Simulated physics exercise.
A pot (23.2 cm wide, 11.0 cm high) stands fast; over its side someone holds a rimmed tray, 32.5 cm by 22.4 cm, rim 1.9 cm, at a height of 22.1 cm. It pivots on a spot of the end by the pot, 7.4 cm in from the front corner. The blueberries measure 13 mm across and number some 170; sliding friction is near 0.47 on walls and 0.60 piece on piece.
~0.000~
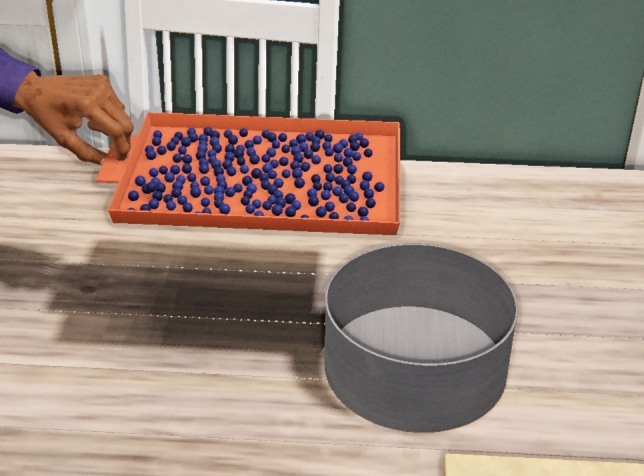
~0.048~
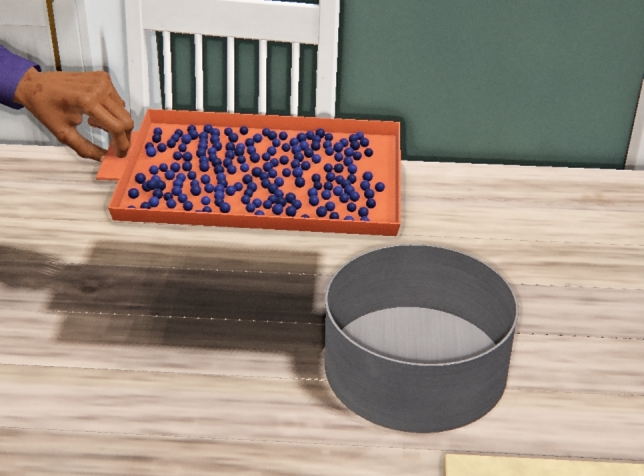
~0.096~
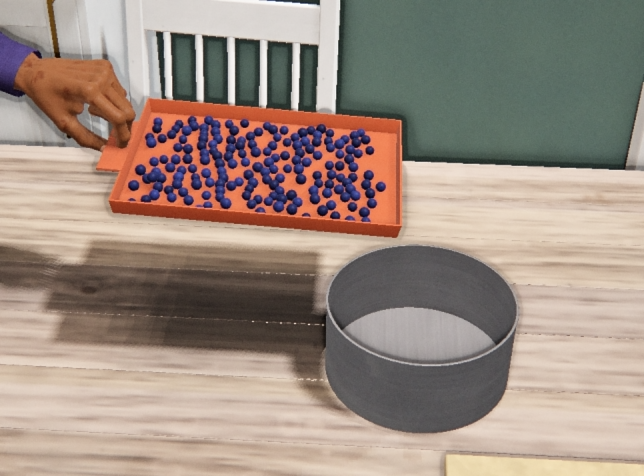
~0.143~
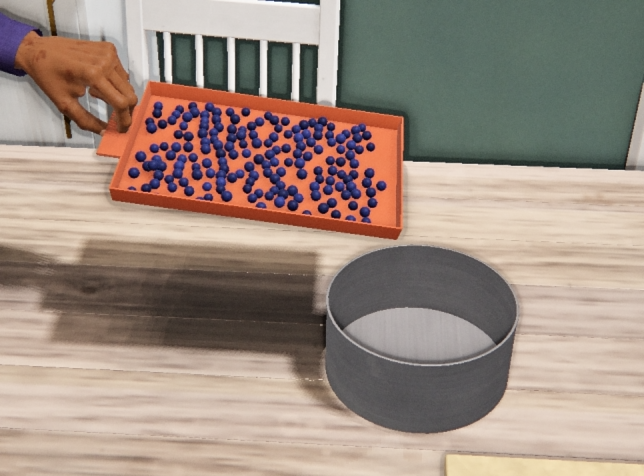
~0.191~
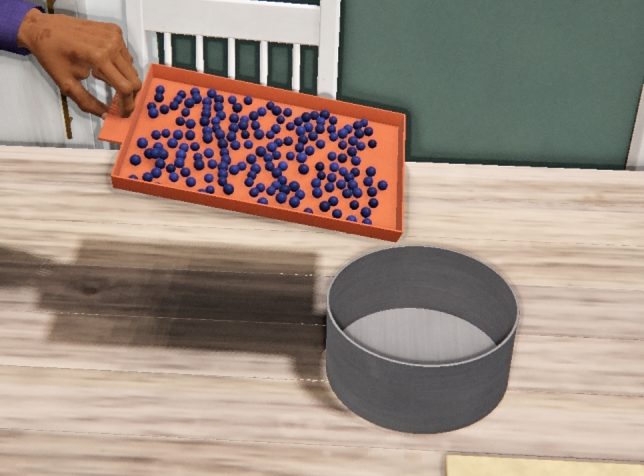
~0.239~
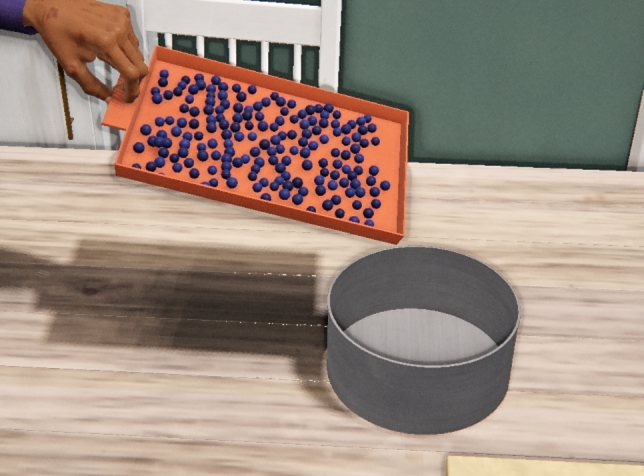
The video shows a hand holding an orange rimmed tray of small blue balls beside a round dark gray pot on a wooden table. The hand raises the tray's left end, tilting it gradually down toward the right.
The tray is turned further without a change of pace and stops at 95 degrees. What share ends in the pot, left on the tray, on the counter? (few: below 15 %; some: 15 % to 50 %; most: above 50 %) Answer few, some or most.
Pot: Most, tray: Few, counter: Few.
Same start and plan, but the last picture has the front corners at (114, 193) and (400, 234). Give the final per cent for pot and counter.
Pot 65, counter 30.
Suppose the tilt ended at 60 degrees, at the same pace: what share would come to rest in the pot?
It would be near 30 per cent.
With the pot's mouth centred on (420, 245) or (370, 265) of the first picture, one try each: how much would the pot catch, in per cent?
About 35 and 65 per cent.
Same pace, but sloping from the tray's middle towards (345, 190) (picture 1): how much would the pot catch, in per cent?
About 80 per cent.
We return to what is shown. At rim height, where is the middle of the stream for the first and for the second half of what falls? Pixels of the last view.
First near (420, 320), later near (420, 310).
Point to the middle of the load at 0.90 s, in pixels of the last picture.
Around (394, 198).
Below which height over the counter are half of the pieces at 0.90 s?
Roughly 26 cm.
Then, at 0.63 s, tilt 54 degrees; the tray holds 100 %, the pot 0 %.
Then, at 0.90 s, tilt 80 degrees; the tray holds 80 %, the pot 15 %.
Then, at 1.27 s, tilt 95 degrees; the tray holds 15 %, the pot 65 %.
In the end, at 2.2 s, pot 100 %, tray 0 %, counter 0 %.
